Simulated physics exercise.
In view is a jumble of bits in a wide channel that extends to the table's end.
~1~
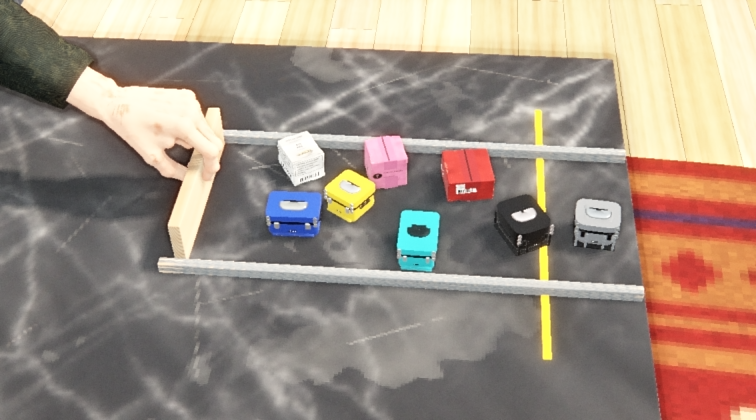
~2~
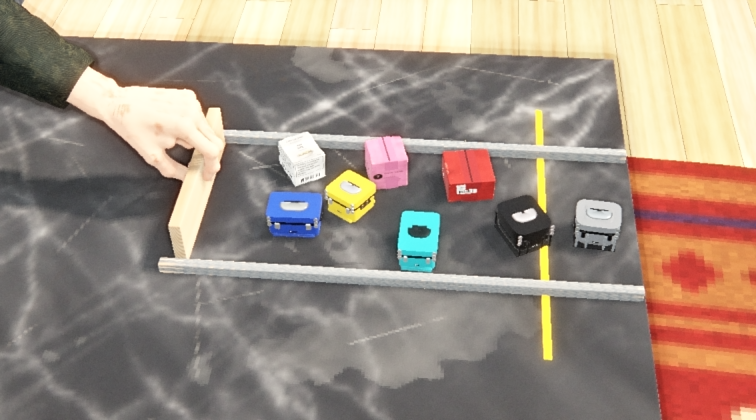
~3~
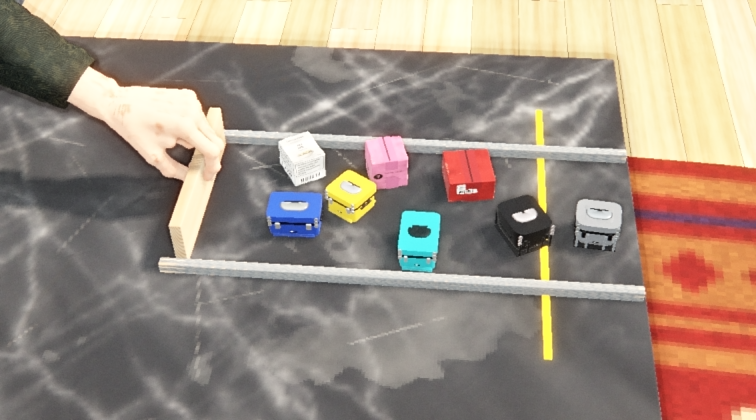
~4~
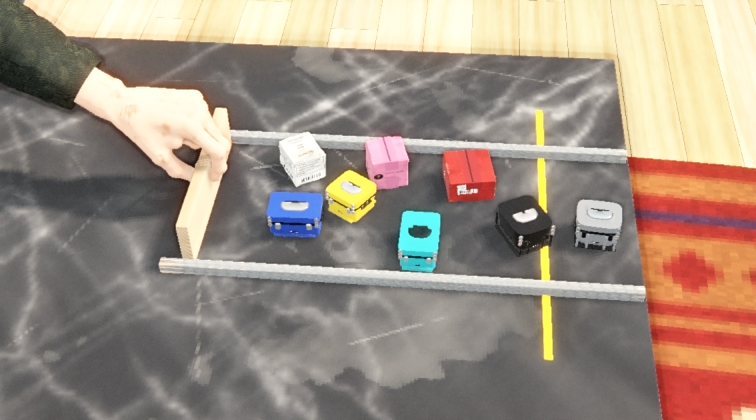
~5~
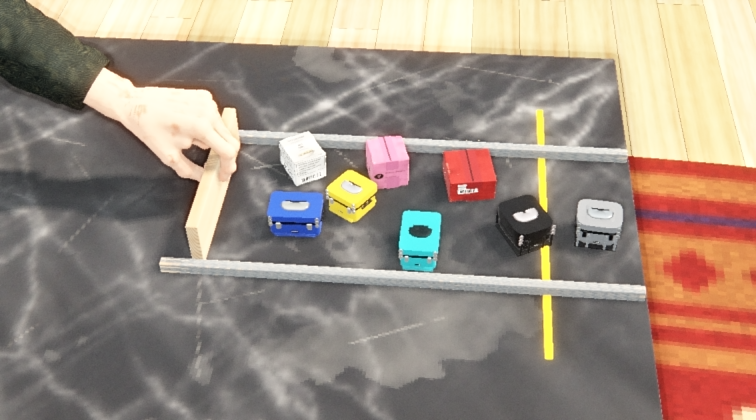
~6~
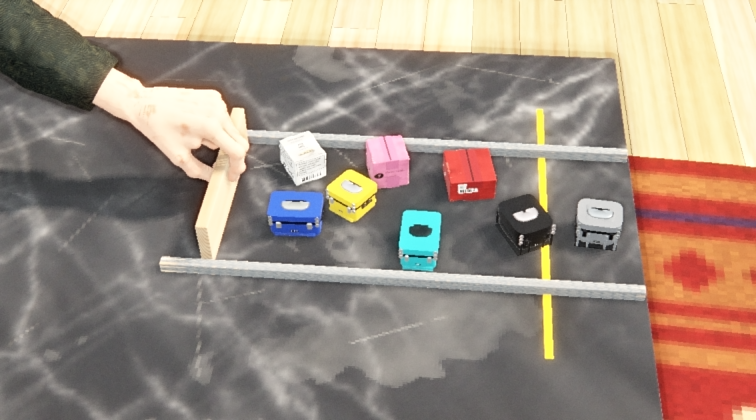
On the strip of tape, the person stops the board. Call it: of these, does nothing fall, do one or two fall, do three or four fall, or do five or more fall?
One or two fall.
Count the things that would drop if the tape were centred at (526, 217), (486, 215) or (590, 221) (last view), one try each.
Try by try, 0, 0 and 4.
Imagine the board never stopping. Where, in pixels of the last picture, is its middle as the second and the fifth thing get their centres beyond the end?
Pixels in order: Roughly (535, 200), roughly (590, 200).
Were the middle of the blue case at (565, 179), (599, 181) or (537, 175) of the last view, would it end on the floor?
Try one: It ends up off. Try two: It ends up off. Try three: It ends up off.
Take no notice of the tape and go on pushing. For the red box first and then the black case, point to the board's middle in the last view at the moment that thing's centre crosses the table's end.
Its middle is about (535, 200) and about (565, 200).
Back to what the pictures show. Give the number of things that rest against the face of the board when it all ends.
Tally at the end: 3.
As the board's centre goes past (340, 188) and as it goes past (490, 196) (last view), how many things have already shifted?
4 at one spot and 8 at the other.
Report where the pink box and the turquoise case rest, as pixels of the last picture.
First: About (597, 169); second: About (574, 265).
A little later, none off yet; grey case at rest near (598, 224); black case at rest near (524, 225); red box at rest near (469, 174).
Next, none off yet; grey case at rest near (598, 224); black case at rest near (526, 225); red box shifted about its own width near (537, 179).
When it is over, the number that fall off is one or two; down, red box and grey case.
